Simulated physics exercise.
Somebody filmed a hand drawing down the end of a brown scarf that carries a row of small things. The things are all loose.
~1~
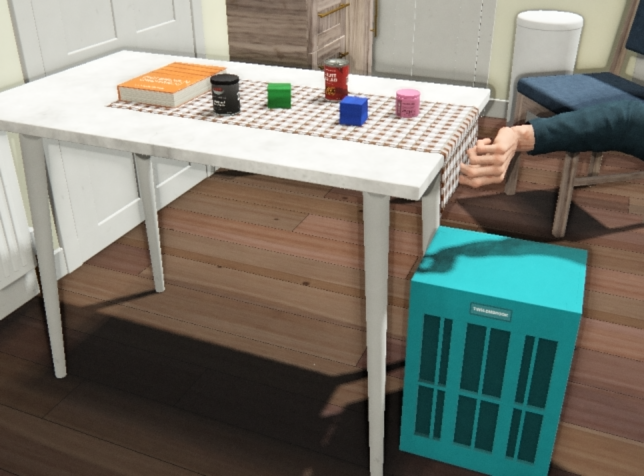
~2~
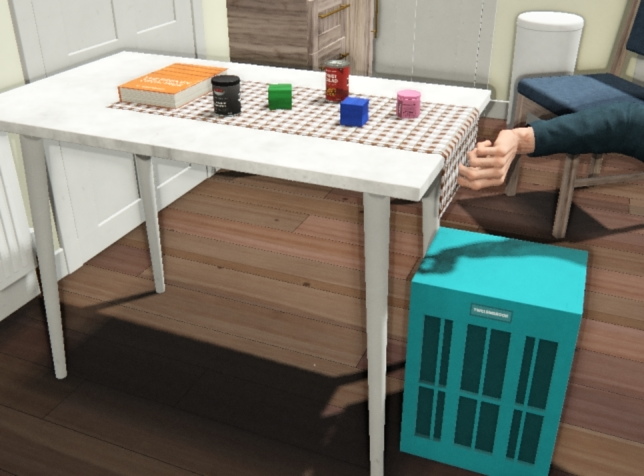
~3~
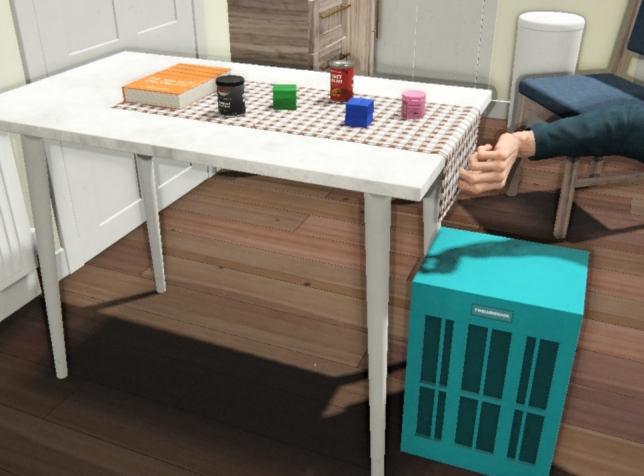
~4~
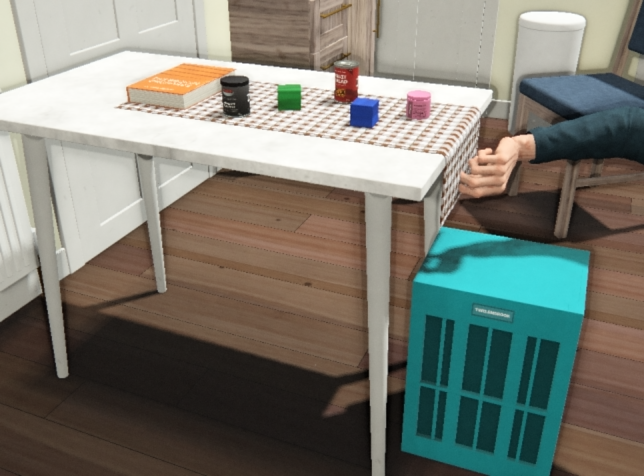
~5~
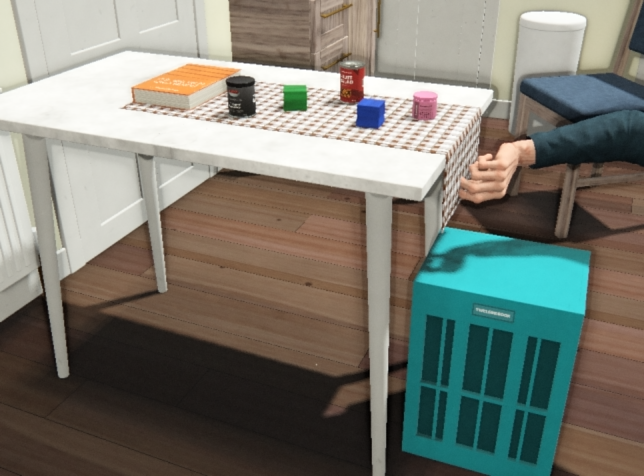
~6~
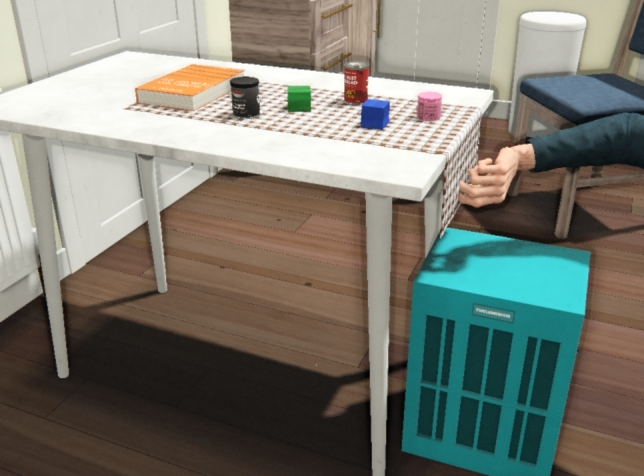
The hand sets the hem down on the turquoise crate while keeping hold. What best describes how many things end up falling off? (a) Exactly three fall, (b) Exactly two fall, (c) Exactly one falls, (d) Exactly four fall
Exactly one falls.
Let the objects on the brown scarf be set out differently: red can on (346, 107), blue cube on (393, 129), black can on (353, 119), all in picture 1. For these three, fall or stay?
The red can ends up on top still, the blue cube ends up off the top, the black can ends up on top still.
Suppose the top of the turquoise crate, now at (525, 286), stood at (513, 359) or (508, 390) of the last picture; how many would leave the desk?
Over the edge go 3 and 4.
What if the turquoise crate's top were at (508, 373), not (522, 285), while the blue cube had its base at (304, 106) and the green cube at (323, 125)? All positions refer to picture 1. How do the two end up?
Here's what happens: The blue cube leaves its perch, the green cube leaves its perch.
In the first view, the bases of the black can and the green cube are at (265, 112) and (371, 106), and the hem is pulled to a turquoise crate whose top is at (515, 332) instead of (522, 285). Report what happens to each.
In the end the black can is still on top and the green cube is no longer on top.
Soon after, hem near (457, 225); all still up.
After that, hem on the crate; pink pot gone.
In the end, hem on the crate; pink pot gone. Over the edge go one.
